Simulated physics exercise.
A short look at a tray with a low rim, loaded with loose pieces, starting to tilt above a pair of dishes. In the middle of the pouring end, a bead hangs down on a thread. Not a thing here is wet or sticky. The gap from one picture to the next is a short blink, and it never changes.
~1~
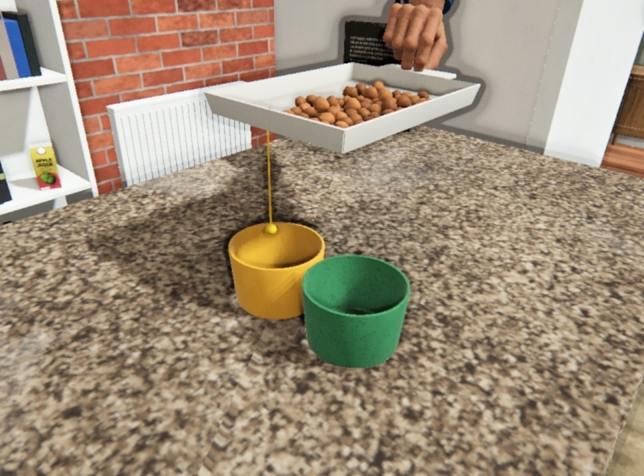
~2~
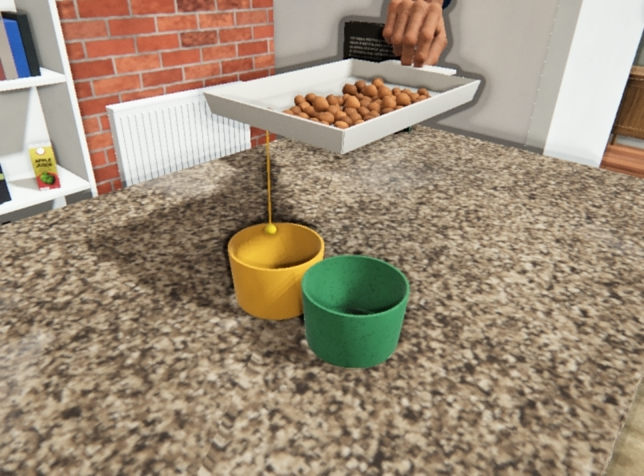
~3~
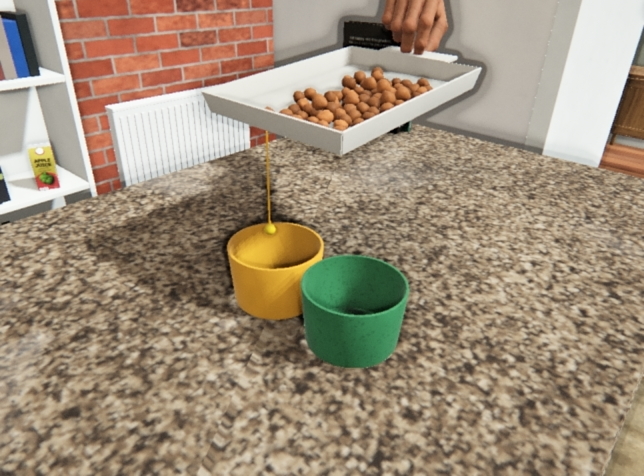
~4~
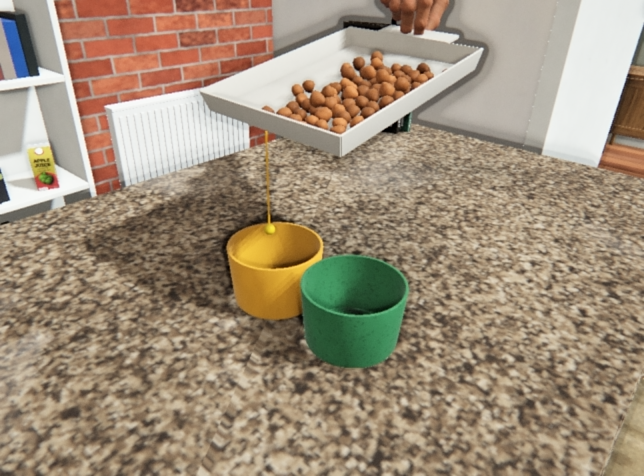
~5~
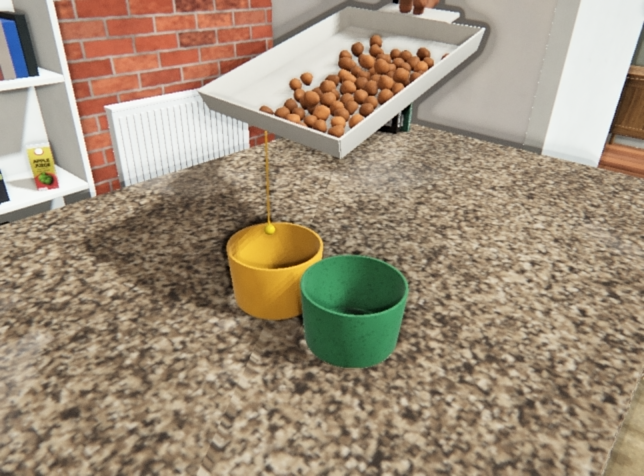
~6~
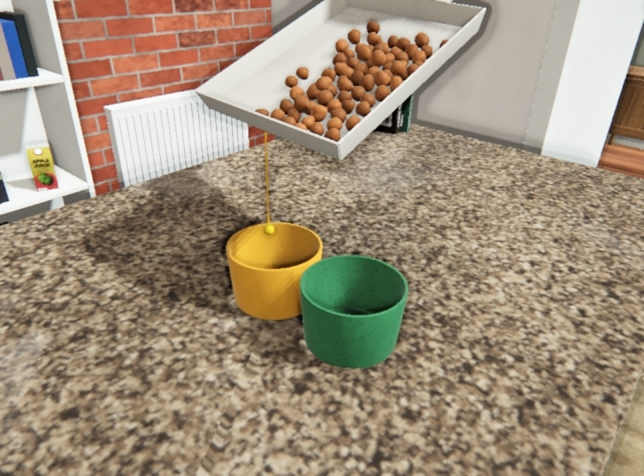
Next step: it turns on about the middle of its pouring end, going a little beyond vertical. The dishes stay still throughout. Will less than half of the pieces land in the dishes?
Yes, only a minority lands there.
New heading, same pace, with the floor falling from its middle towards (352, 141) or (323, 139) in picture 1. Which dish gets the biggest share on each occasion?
The right-side dish, then the right-side dish.
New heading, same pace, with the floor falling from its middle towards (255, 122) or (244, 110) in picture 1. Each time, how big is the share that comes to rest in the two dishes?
You'd see roughly 0 per cent the first time and 0 per cent the second.
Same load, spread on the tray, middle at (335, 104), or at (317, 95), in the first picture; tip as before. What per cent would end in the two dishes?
It would be roughly 20 per cent for the first and roughly 10 per cent for the second.
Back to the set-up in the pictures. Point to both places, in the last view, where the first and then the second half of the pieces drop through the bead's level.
Around (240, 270) first; around (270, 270) second.
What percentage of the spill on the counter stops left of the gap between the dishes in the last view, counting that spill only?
100 per cent or thereabouts.
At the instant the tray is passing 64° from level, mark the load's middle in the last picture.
Close to (312, 90).
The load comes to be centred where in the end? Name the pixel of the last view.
Near (225, 348).
Soon, tray tipped steeply; nearly all on the tray; a stray few in the air.
A while on, tray tipped past a quarter turn; nearly all on the tray; a small part outside both; a stray few in the air.
Towards the end, tray tipped past a quarter turn; a small part in the right dish; a small part in the left dish; most outside both.
Finally, tray tipped past a quarter turn; a small part in the right dish; a small part in the left dish; most outside both.
